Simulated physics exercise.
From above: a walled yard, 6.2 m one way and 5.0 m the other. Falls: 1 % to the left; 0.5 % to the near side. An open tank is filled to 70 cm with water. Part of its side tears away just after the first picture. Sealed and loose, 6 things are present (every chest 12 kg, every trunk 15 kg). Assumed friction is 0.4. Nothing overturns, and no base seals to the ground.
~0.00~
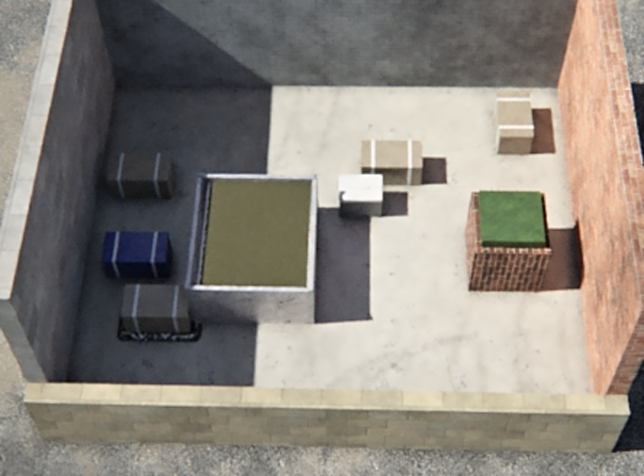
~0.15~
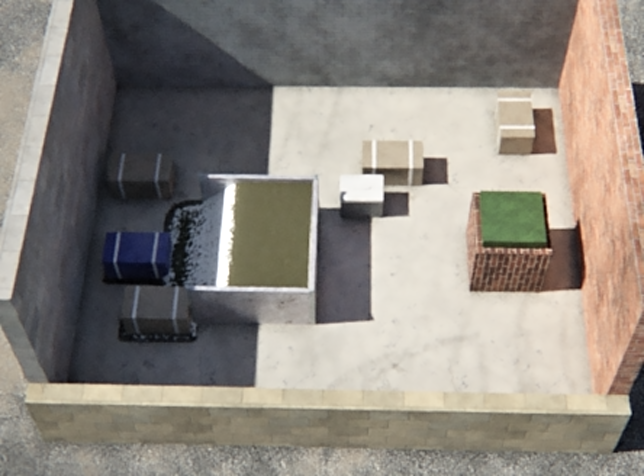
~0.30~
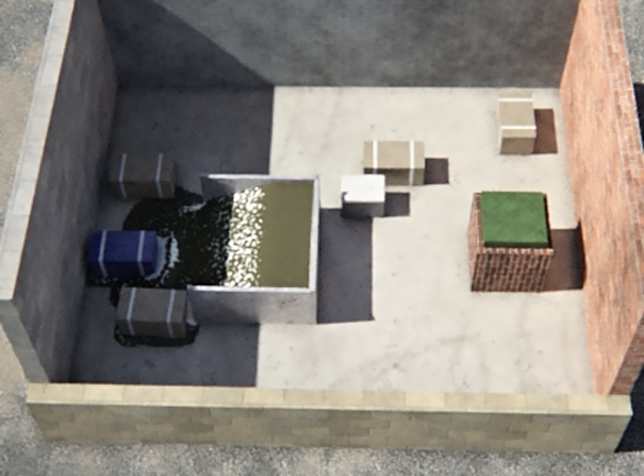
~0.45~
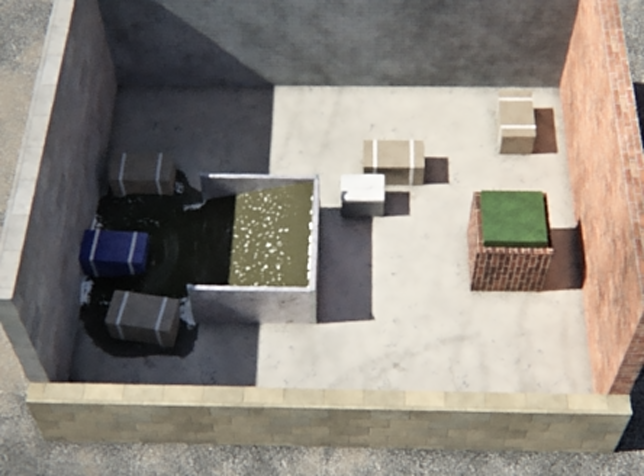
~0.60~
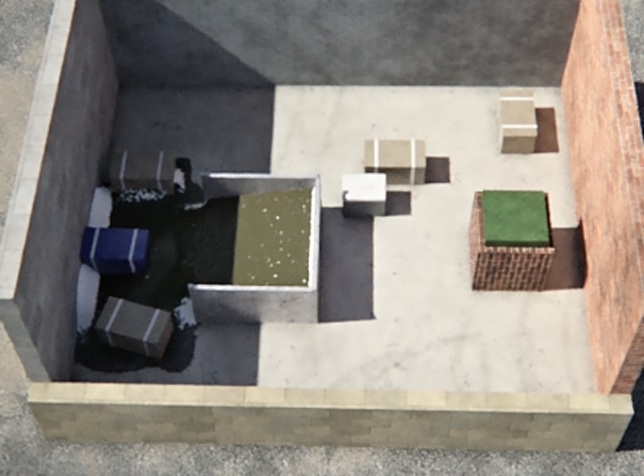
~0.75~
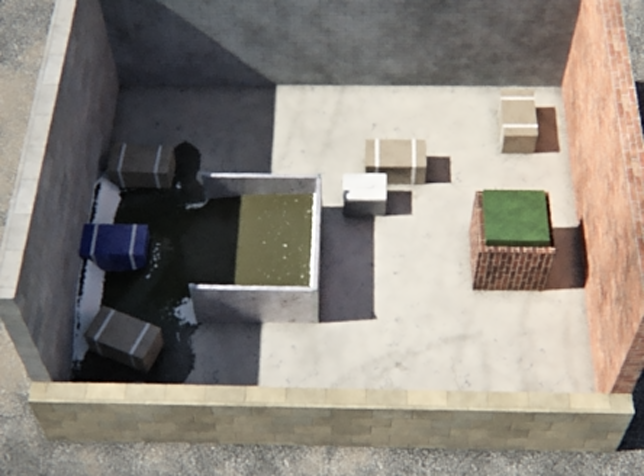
A walled yard with a pale floor, its left side in shadow, is seen from high above by a still camera. A blue trunk sits between two dull brown boxes left of an open tank of murky water, with paler boxes and a green-topped brick block to the right. The tank's left side gives way, water spreads to the left wall, and the blue trunk slides left before the lower box shifts and turns.
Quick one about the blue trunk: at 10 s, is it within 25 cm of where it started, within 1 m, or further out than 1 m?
It will cover a modest distance.
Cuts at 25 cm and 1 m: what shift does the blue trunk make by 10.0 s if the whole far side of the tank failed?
Afterwards the blue trunk is carried a long way.
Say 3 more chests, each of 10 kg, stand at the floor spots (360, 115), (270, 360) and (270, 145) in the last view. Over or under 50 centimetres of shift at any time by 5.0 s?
Listed order gives above the limit, above the limit, above the limit.
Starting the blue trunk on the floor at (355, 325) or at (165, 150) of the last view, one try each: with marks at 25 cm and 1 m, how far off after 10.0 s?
Run 1: It is pushed a bit. Run 2: It is pushed far off.
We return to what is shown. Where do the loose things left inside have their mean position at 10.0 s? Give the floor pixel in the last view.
It works out to somewhere near (379, 228) on the floor.
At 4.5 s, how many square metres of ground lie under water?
27 m2.
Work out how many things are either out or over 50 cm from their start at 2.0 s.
Tally at that time: 2.
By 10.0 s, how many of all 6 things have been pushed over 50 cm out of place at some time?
Count: 5.
After 2.0 s the blue trunk is near (132, 240), 0.1 m from its start, afloat; 1 afloat.
After 4.5 s the blue trunk is near (189, 260), 0.7 m from its start, afloat; 1 afloat.
After 7.0 s the blue trunk is near (217, 251), 1.0 m from its start, afloat; 5 afloat.
After 10.0 s the blue trunk is near (189, 263), 0.7 m from its start, afloat; 6 afloat.
